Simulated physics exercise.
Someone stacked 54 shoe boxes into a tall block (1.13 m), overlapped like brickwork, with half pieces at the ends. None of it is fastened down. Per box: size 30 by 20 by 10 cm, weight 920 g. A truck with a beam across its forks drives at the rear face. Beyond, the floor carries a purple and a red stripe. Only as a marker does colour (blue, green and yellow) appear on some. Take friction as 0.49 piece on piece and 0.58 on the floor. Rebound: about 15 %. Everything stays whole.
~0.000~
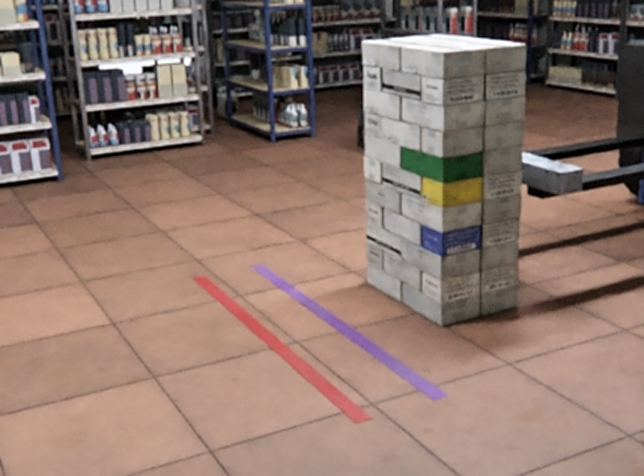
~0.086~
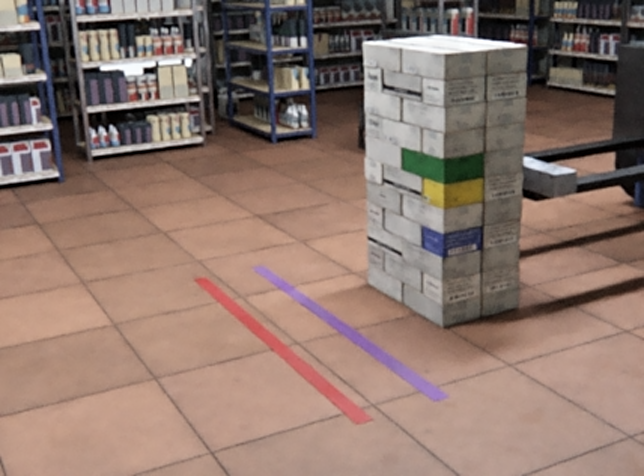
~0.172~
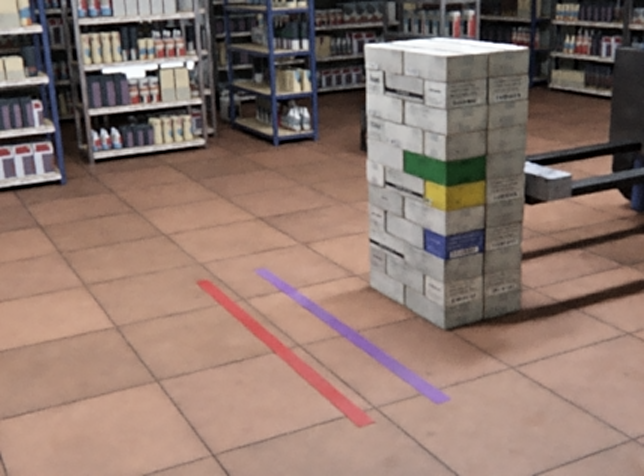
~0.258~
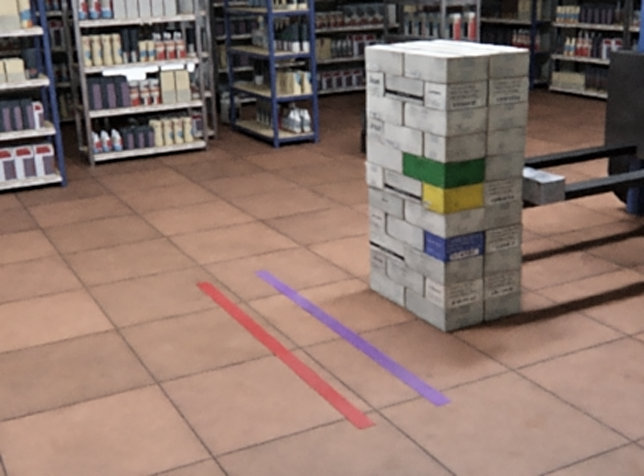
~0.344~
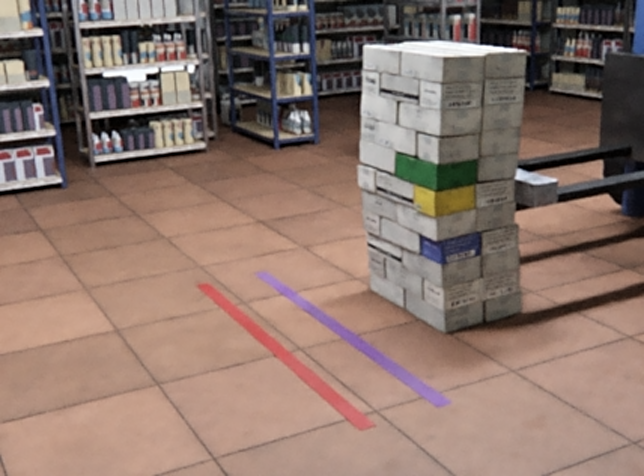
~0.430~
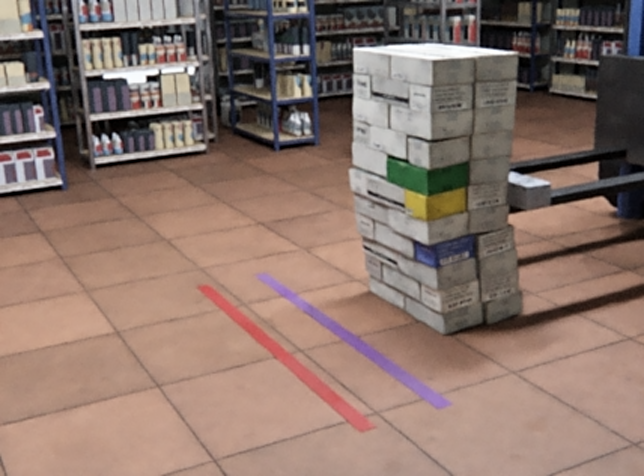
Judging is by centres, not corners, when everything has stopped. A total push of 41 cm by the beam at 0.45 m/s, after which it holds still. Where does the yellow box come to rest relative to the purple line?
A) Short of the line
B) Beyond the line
The answer is B.
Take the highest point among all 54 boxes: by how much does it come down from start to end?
About 68 cm lower.
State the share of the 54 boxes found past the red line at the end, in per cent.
That would be roughly 45 percent of them.
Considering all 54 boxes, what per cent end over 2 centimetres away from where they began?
It comes to 95 percent.
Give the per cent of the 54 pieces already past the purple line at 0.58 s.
0 per cent at that moment.
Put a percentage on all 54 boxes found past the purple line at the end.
About 60% of them.
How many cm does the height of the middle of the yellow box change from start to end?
Lower, by roughly 46 cm.
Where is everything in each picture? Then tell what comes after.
In the first picture (each place is the centre of the face we see best), beam (570, 182) 10 cm from the stack; purple line, near end, (374, 349); red line, near end, (303, 368); yellow box (463, 193); green box (421, 164); blue box (462, 241); all in place.
Beam (564, 185) 6 cm from the stack; yellow box (464, 194), in the second picture.
Beam (559, 189) 22 mm from the stack; yellow box (466, 196), in the third picture.
Beam (552, 192) 17 mm in; yellow box (464, 199) moved 12 mm; green box (423, 170) moved 9 mm; 7 have shifted, in the fourth picture.
Beam (545, 195) 56 mm in; yellow box (455, 201) moved 55 mm; green box (415, 171) moved 48 mm; 50 have shifted, in the fifth picture.
Beam (538, 197) 9 cm in; purple line, near end, (378, 358); red line, near end, (307, 376); yellow box (446, 204) tilted 4°; green box (406, 177) tilted 3°; blue box (455, 251) tilted 3°; 54 have shifted, in the sixth picture.
By 0.58 s, none of the 54 boxes past the purple line, 54 disturbed; yellow box tilted 8°; green box tilted 8°.
By 0.90 s, 11 of the 54 boxes past the purple line; yellow box tilted 30°, 9 cm lower; blue box tilted 30°, 36 mm lower.
By 1.22 s, 22 of the 54 boxes past the purple line; yellow box on its side; blue box on its side.
By 1.70 s, 33 of the 54 boxes past the purple line; yellow box on its side; green box on its side.
When it is over (3.3 s), 32 of the 54 boxes past the purple line; yellow box on its side; green box on its side; blue box on its side. In pixels of the last frame, middles, yellow box near (280, 343), green box near (241, 345).
